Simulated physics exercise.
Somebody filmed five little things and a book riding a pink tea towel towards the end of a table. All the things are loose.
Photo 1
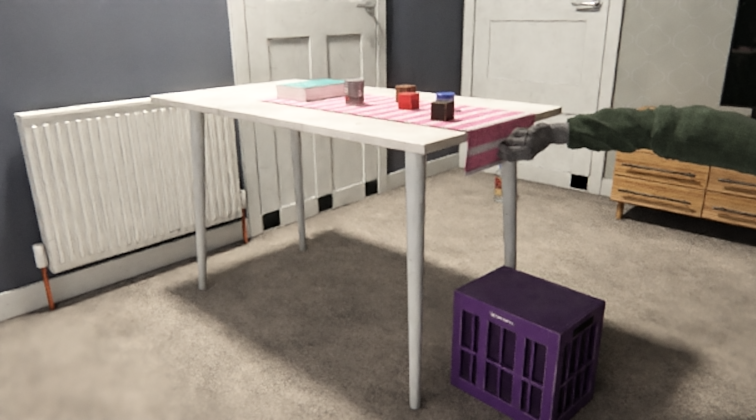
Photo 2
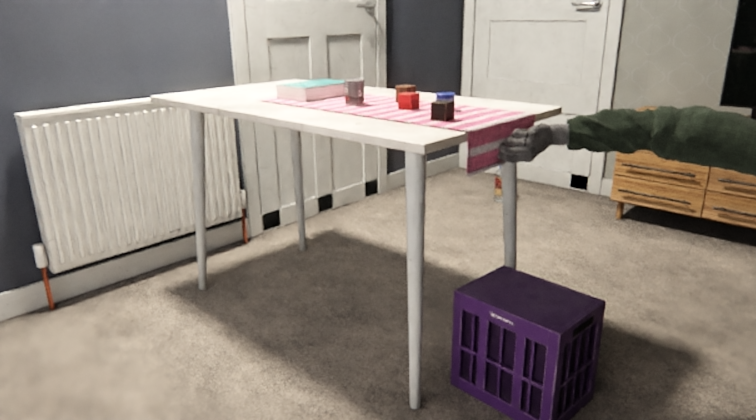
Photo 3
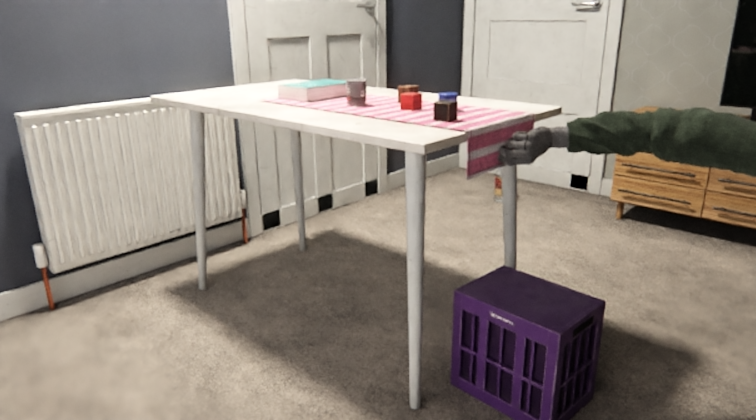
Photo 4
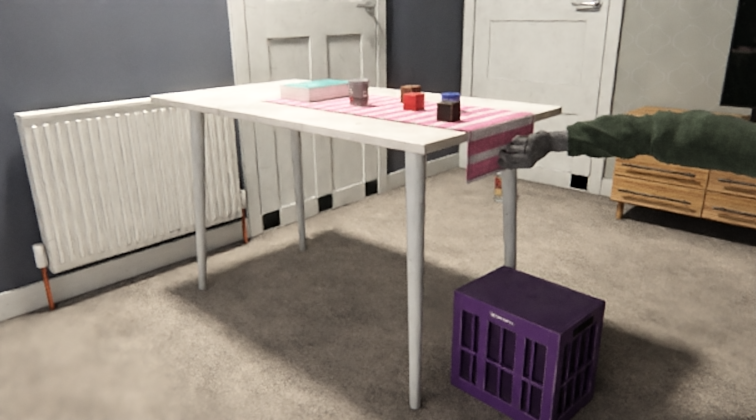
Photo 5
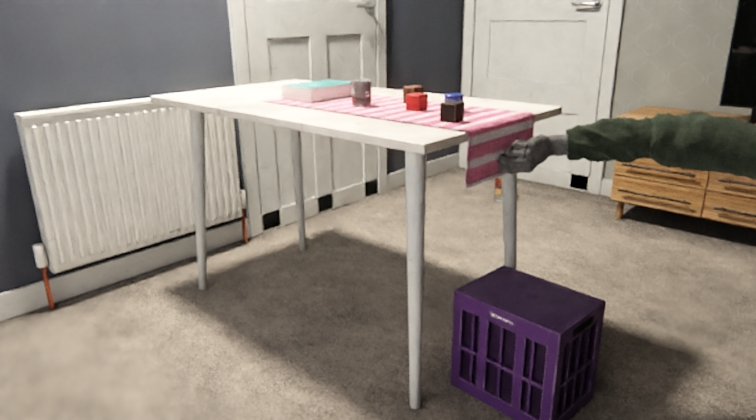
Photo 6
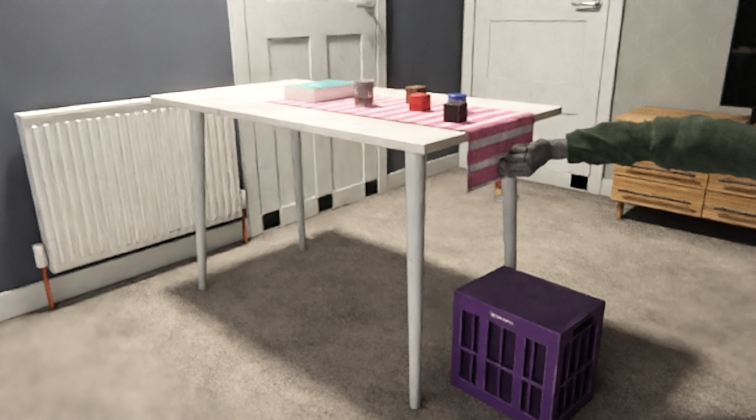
A pink striped tea towel hangs over the right end of a white table in a carpeted room, seen from a fixed, slightly raised view. On it sit a teal-topped book, a grey can, red and brown cubes, a blue pot and a black cube, with a purple crate below right. A gloved hand in a green sleeve draws the cloth slowly down, and the things ride slightly rightward.
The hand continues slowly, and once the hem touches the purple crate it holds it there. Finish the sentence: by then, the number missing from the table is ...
... three.
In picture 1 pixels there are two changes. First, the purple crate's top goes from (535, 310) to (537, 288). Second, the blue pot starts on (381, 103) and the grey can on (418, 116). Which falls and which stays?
The blue pot stays aboard, and the grey can does not stay aboard.
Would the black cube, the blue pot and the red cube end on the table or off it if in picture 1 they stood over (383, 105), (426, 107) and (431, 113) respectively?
Fate of the black cube: It stays; fate of the blue pot: It goes; fate of the red cube: It goes.
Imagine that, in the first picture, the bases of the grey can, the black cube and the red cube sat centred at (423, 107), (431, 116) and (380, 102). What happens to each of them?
Looking at each one, the grey can drops away, the black cube drops away and the red cube remains in position.
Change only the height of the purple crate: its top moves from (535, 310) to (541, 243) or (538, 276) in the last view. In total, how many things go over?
Numbers: 1; 2.
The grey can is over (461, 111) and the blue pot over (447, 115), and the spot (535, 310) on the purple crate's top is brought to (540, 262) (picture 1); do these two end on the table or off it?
The grey can ends up off the top and the blue pot ends up off the top.
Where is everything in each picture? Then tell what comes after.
The first frame shows hem (465, 176); black cube (443, 101); blue pot (445, 93); red cube (409, 93); brown cube (406, 86); grey can (354, 80); top of the crate (535, 310).
The second frame shows hem (466, 177); black cube (443, 101).
The third frame shows hem (466, 180); blue pot (448, 94).
The fourth frame shows hem (466, 184); red cube (414, 94); top of the crate (535, 310).
The fifth frame shows hem (465, 188); brown cube (414, 86).
The sixth frame shows hem (467, 193); black cube (456, 103); blue pot (457, 95); red cube (420, 94); brown cube (416, 87); grey can (364, 81).
A little later, hem near (499, 224); black cube gone.
Next, hem on the crate; black cube, blue pot and red cube gone.
When it is over, hem on the crate; black cube, blue pot and red cube gone. The table loses three.
